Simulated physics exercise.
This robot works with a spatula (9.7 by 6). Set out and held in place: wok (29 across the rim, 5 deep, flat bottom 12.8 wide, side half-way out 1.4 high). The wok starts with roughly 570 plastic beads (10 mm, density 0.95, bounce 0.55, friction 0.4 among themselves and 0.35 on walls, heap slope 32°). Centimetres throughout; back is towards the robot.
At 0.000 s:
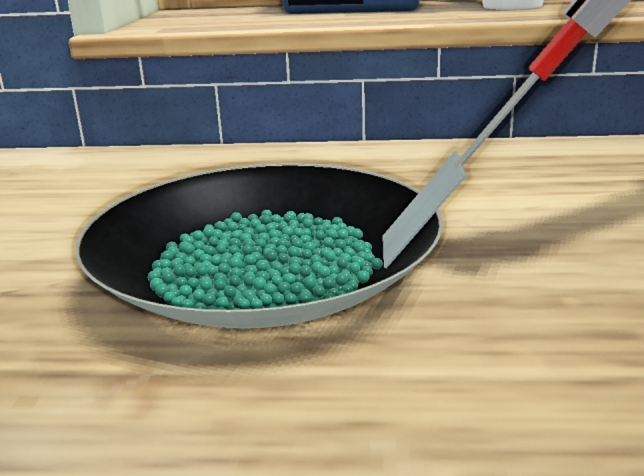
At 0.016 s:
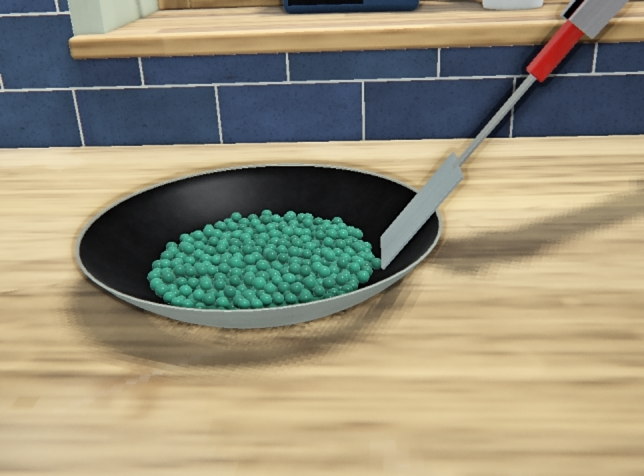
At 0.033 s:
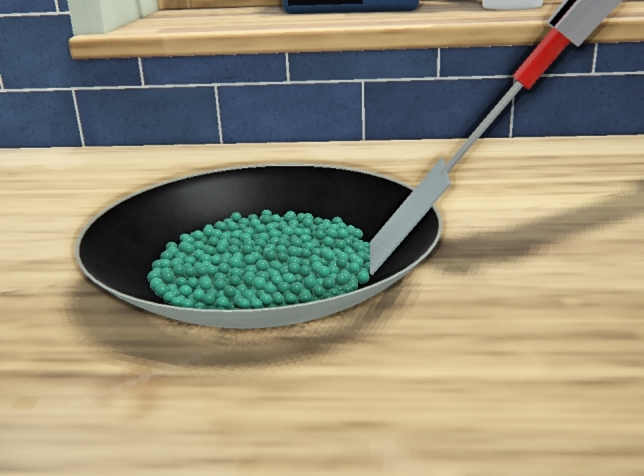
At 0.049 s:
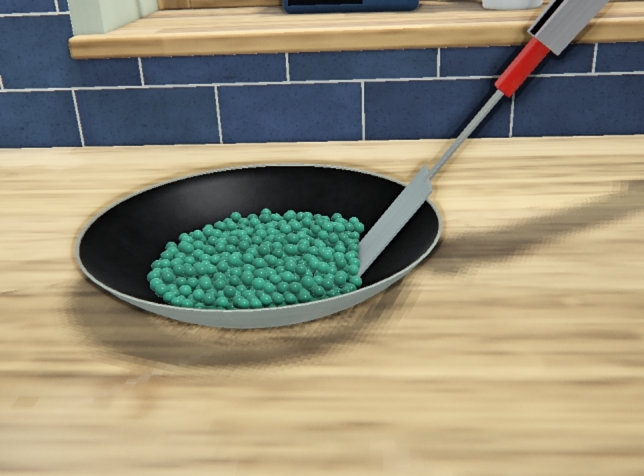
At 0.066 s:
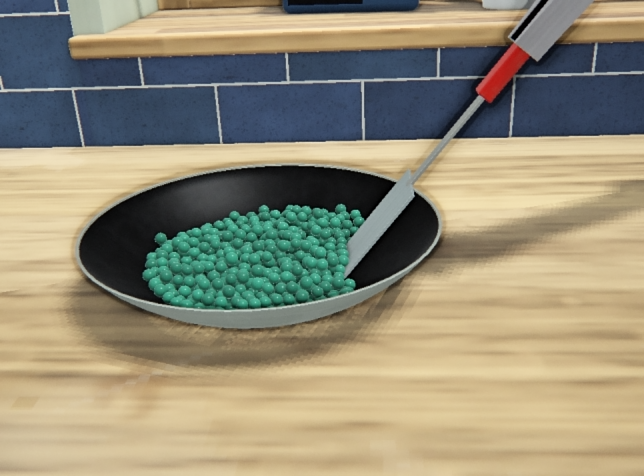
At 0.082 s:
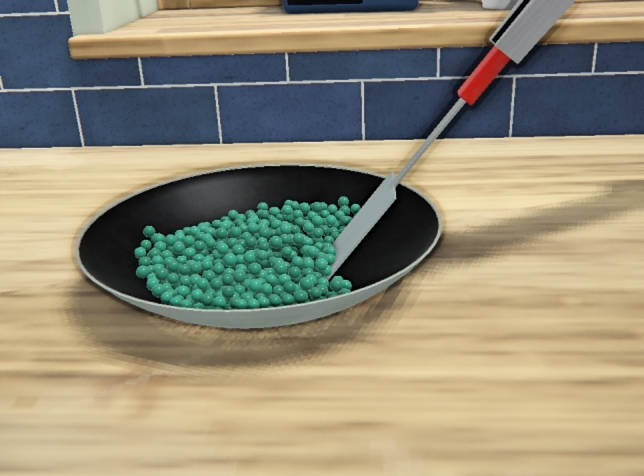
A dark wok with a pale rim sits on a light wooden counter, seen from slightly above, with blue tiles and a wooden ledge behind. Green beads are heaped inside it, and a grey spatula with a red section on its handle slants in from the upper right. The spatula slides left and slightly down, pushing the beads leftward, while the wok and camera stay still.
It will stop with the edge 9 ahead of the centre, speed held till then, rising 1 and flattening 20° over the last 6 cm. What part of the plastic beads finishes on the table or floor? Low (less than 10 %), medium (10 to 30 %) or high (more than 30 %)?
Share on the table or floor: Low (less than 10 %).
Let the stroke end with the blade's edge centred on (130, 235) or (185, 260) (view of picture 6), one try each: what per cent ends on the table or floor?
About 20 and 0 per cent.
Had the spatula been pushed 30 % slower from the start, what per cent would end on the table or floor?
In that case some 0 per cent.
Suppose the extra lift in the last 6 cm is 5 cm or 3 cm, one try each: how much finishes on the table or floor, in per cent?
Some 5 and 10 per cent.
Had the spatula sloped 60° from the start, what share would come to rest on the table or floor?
It would be near 5 per cent.
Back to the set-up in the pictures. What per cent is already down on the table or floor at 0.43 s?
Some 5 per cent.
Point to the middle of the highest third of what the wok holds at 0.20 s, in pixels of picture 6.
Near (197, 242).
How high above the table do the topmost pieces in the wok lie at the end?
Some 5.5 cm.
After 0.14 s, sloping 52°, highest piece 5 above the table; 574 in the wok.
After 0.20 s, sloping 46°, highest piece 5 above the table; 574 in the wok.
After 0.43 s, sloping 32°, highest piece 6 above the table; 542 in the wok, 30 on the table or floor, 2 on the blade or in flight.
After 1.48 s, sloping 32°, highest piece 5 above the table; 541 in the wok, 33 on the table or floor.
In the end, 541 in the wok, 33 on the table or floor. That is 6 % on the table or floor.
